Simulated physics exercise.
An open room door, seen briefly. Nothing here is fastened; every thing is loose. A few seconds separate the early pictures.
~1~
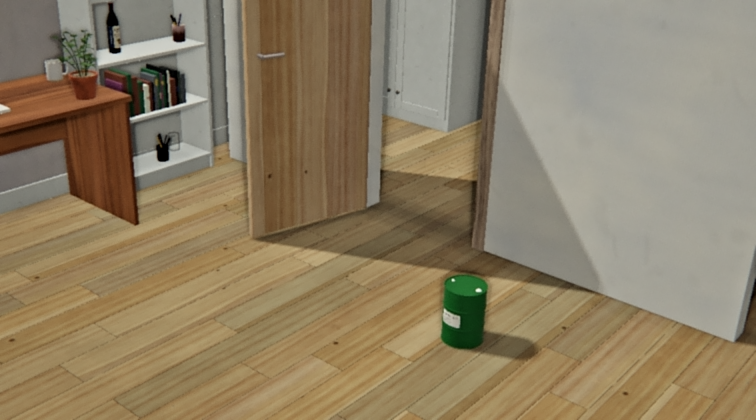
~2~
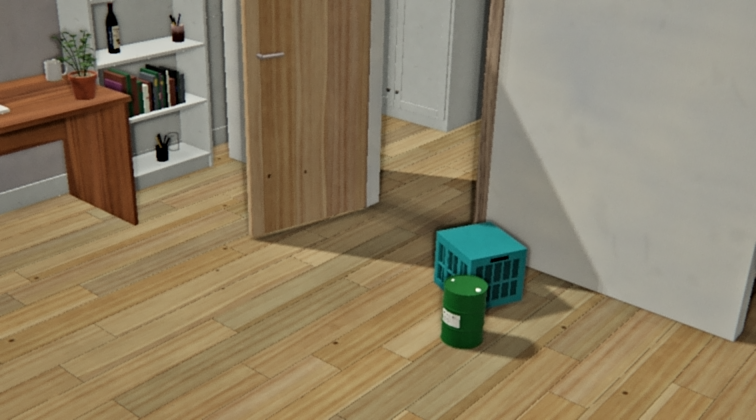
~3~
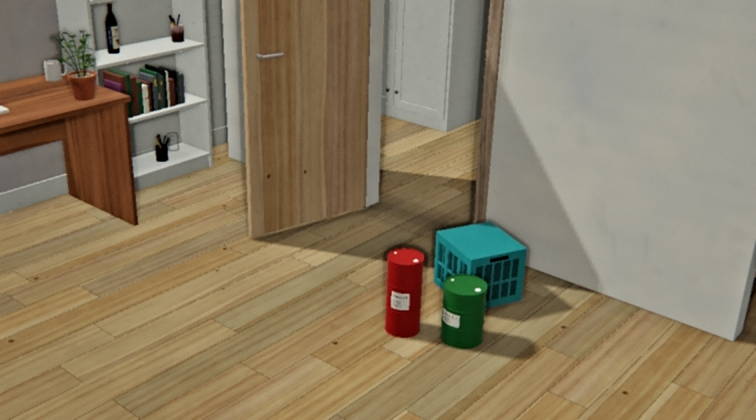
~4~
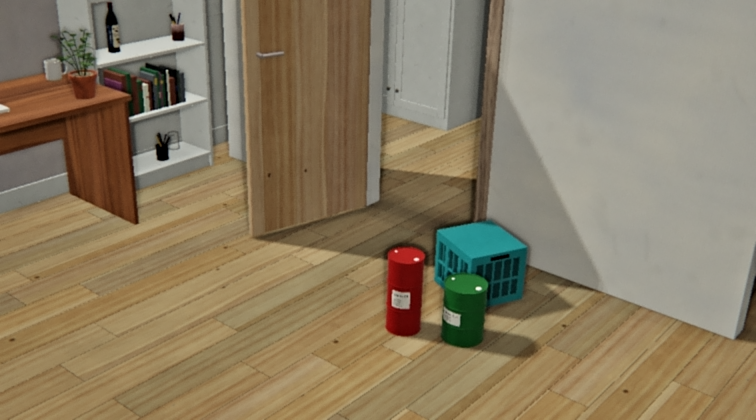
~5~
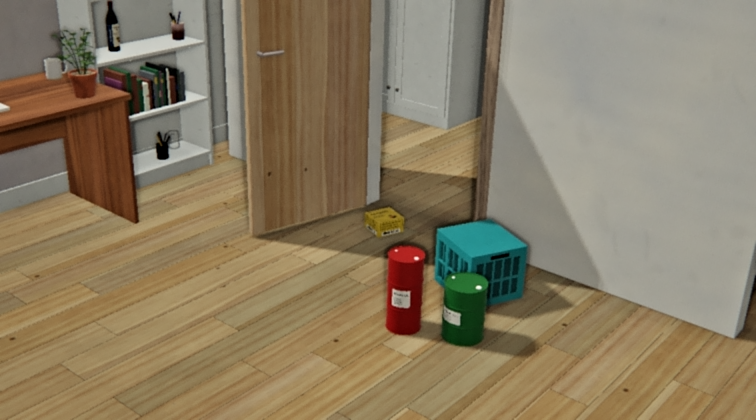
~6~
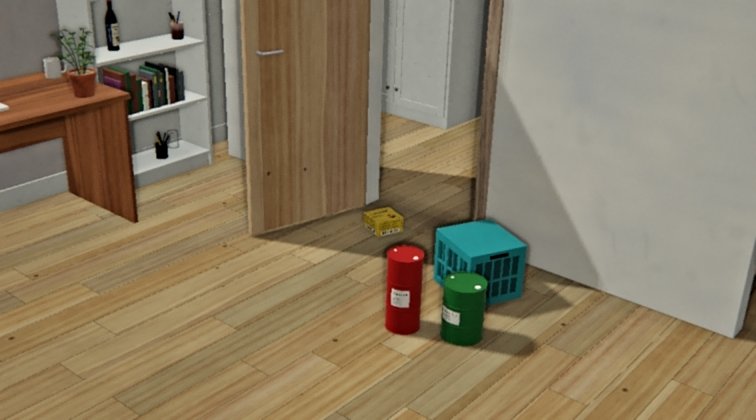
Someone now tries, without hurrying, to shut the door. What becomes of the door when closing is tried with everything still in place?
My guess is that the door will fill its doorway.
Then, 0.80 s later than the last frame, open by 74°.
Then, 1.30 s later than the last frame, open by 38°; yellow box moved a little near (395, 223).
Then, 1.50 s later than the last frame, open by 23°; yellow box moved about its own width near (410, 221).
Then, 1.70 s later than the last frame, open by 7°; yellow box moved about its own width near (424, 216).
When it is over, open by 0°; moved from the start, yellow box; the other 3 as before. End places, in pixels of the last picture, yellow box near (435, 211).
